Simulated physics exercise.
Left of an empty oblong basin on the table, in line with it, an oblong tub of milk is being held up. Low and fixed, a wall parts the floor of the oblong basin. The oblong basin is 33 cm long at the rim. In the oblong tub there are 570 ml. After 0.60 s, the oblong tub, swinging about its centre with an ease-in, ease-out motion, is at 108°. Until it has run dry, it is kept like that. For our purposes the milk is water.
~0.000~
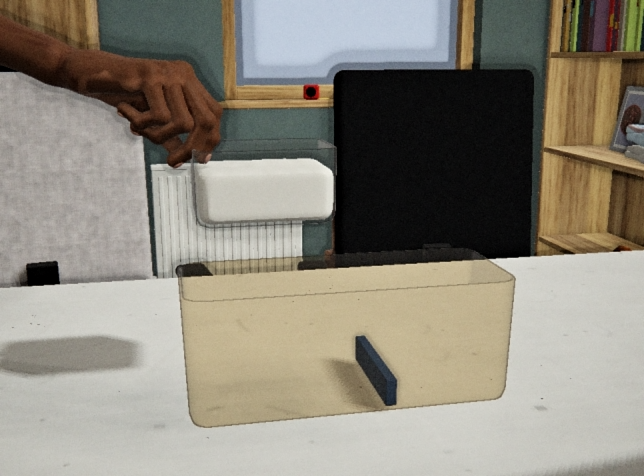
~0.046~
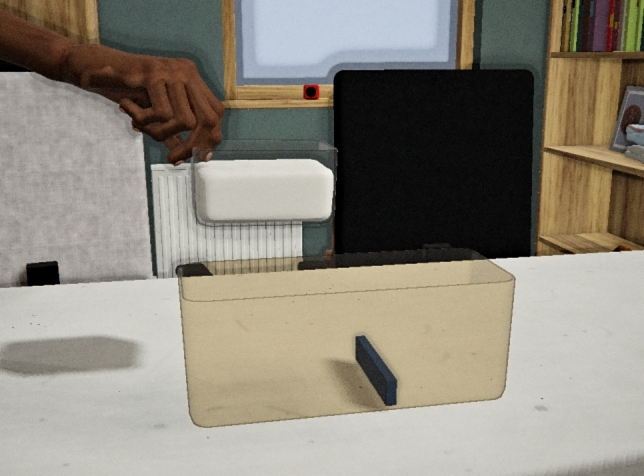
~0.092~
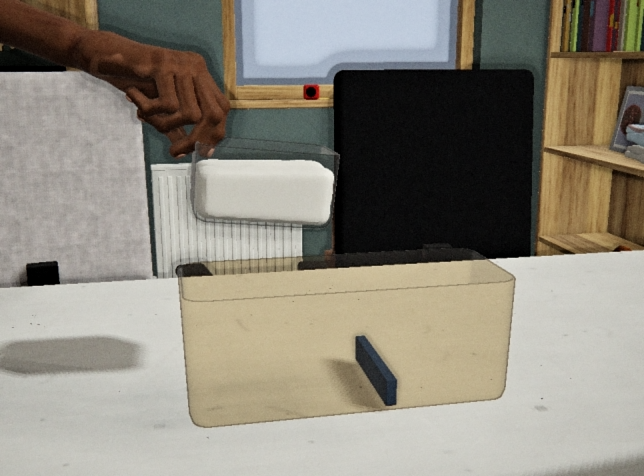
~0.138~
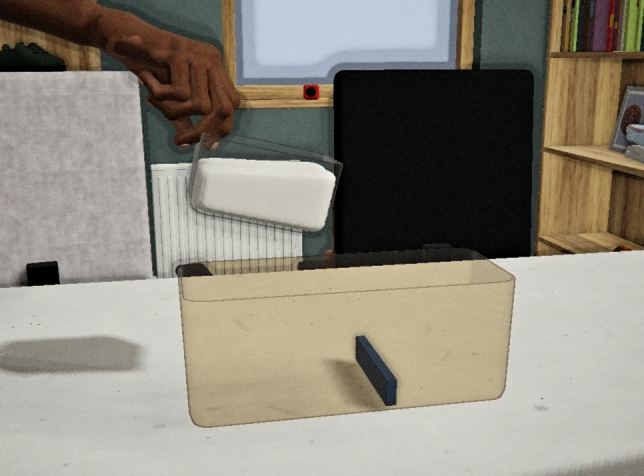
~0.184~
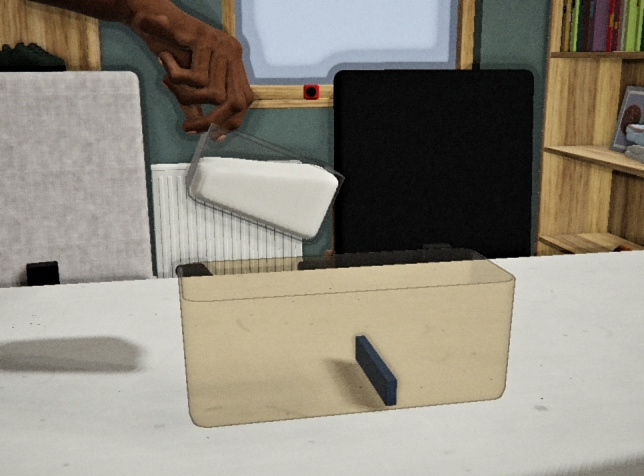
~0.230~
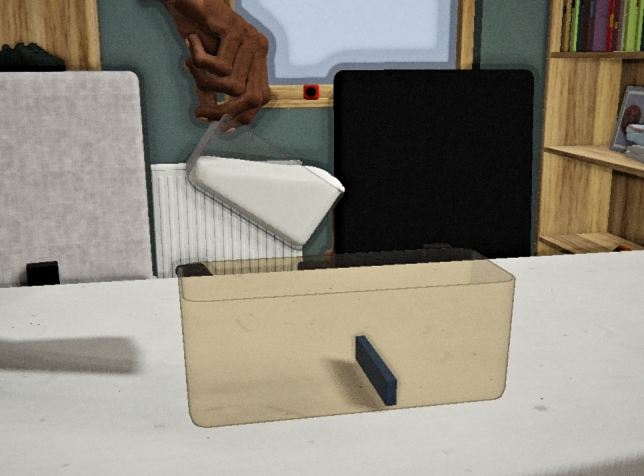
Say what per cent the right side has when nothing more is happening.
It has about 41 per cent.
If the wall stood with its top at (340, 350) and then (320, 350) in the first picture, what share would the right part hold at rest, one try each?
First try about 70 %, second try about 85 %.
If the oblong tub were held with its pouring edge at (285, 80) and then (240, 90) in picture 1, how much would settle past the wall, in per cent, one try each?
Respectively 20 and 20 %.
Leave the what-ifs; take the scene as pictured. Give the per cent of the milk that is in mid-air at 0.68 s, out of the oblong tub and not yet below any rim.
Something like 4 per cent of the total.
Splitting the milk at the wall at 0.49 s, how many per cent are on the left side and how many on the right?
Around 26 on the left side and 26 on the right side.
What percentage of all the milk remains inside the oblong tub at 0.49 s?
Close to 20 in a hundred.
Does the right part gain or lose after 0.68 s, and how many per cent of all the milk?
It falls by about 4.
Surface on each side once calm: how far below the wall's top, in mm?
About 16 mm on the left, about 14 mm on the right.
After 0.49 s the tilt is 99° and 20 per cent is still to pour, 26 is left of the wall and 27 right of it.
After 0.68 s the tilt is 108° and 4 per cent is still to pour, 47 is left of the wall and 45 right of it.
After 0.88 s the tilt is 108° and 0 per cent is still to pour, 55 is left of the wall and 43 right of it.
After 1.10 s the tilt is 108° and 0 per cent is still to pour, 57 is left of the wall and 41 right of it.
In the end 57 per cent lies left of the wall, 41 right of it and 2 outside.
